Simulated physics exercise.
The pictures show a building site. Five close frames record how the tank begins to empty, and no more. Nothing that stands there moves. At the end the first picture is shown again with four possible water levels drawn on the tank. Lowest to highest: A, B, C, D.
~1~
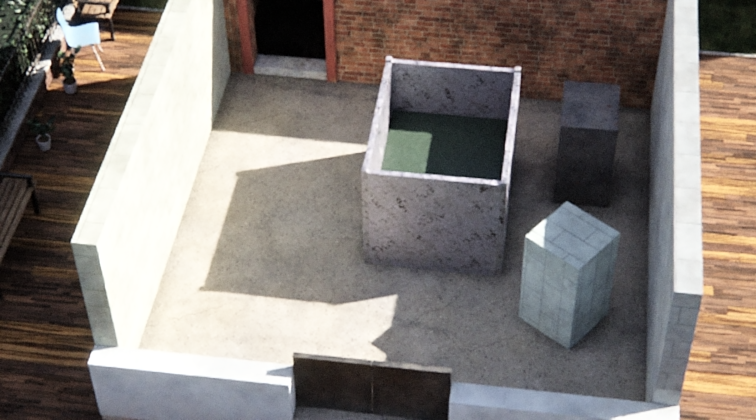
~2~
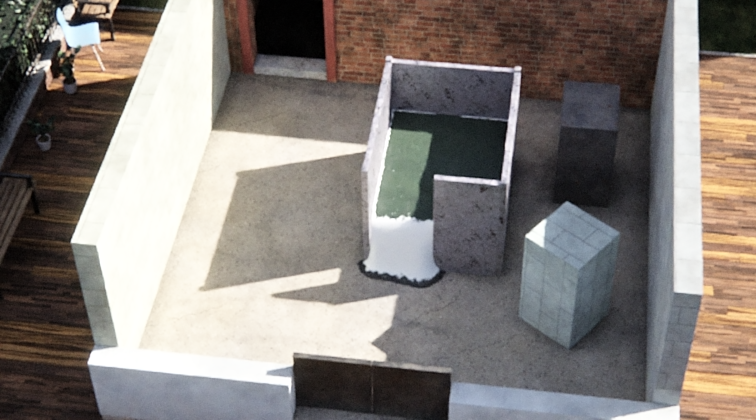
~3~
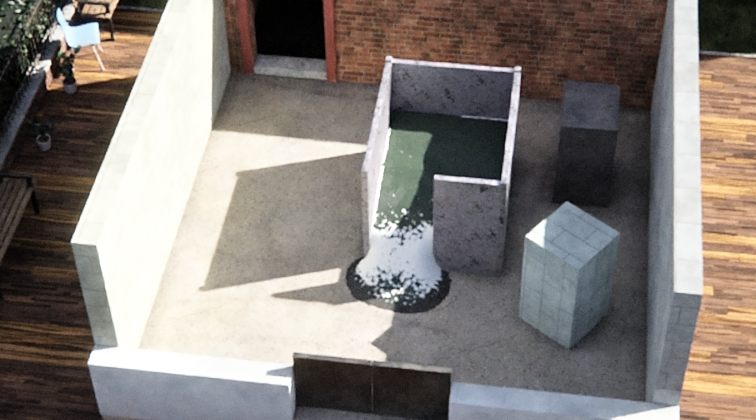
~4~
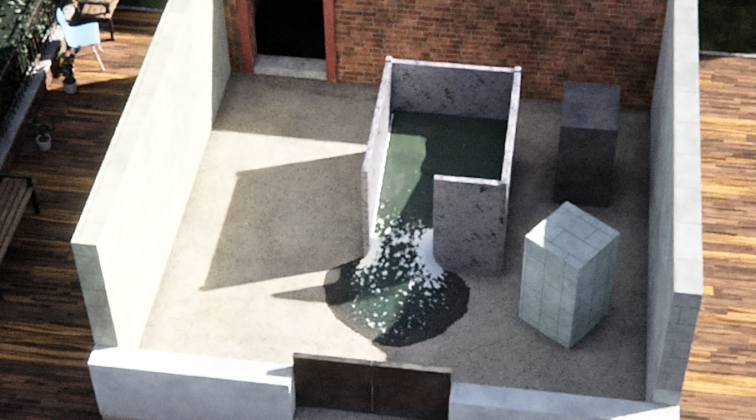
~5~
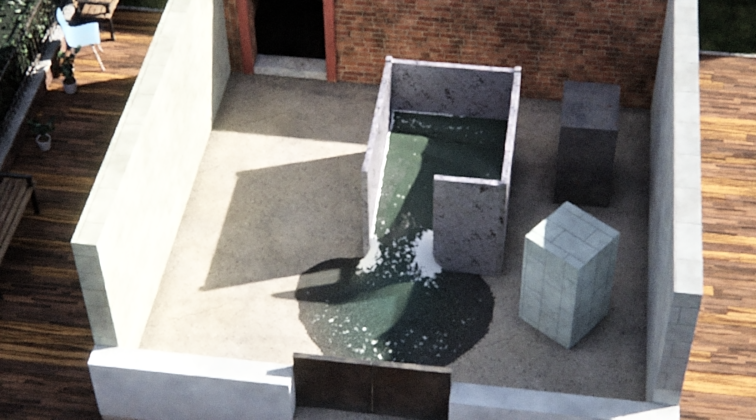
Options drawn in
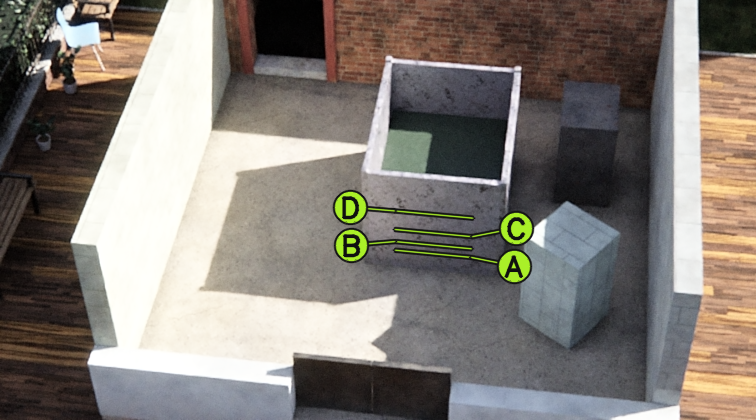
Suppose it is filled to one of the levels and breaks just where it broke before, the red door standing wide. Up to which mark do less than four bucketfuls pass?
I would pick level D.
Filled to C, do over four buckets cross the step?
No, that is safe.
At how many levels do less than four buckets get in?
All of them.
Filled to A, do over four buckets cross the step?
No, that is safe.
On the marked copy, A at (433, 253); B at (433, 245); C at (433, 233); D at (433, 214); from the bottom up A, B, C, D.
For level A, nothing gets over.
For level B, nothing gets over.
For level C, nothing gets over.
For level D, a splash gets over, under a bucket.
